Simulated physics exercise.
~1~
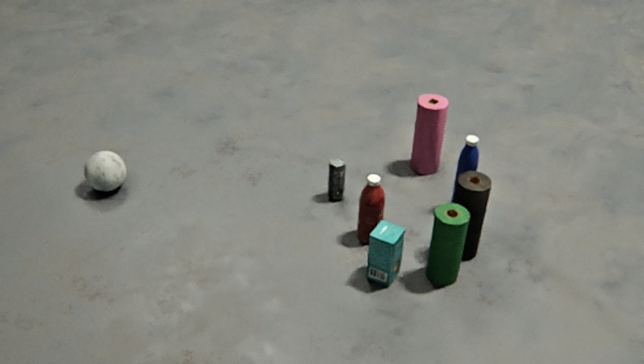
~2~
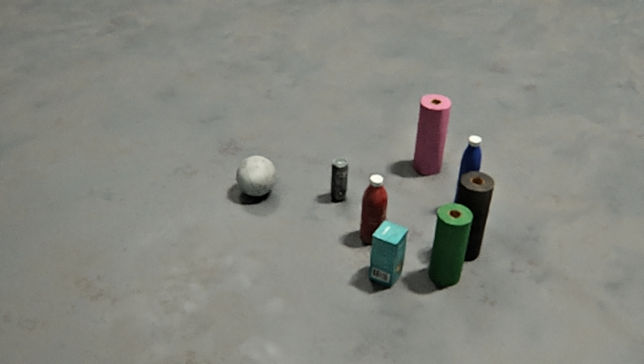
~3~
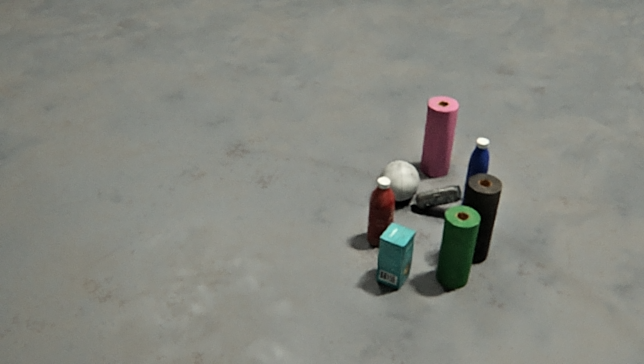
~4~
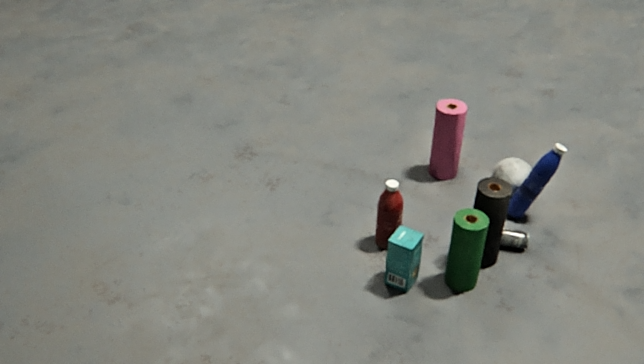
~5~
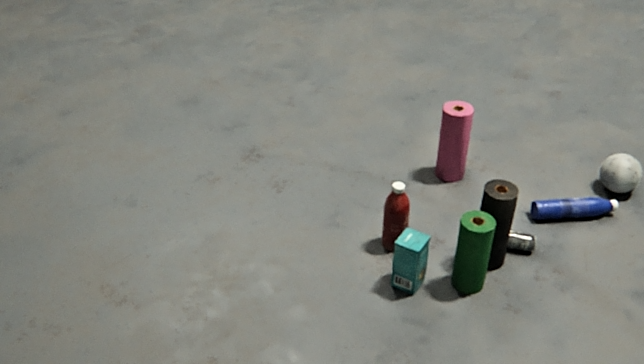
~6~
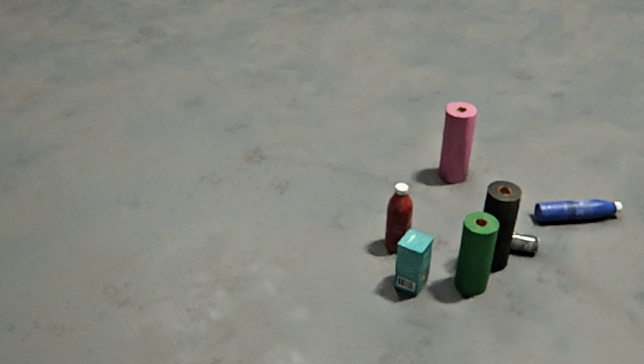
The footage shows a pale ball rolling right across a grey floor into a group of standing household objects, knocking over a small dark can and then a blue bottle before leaving view, while the rolls, red bottle and turquoise carton remain upright.
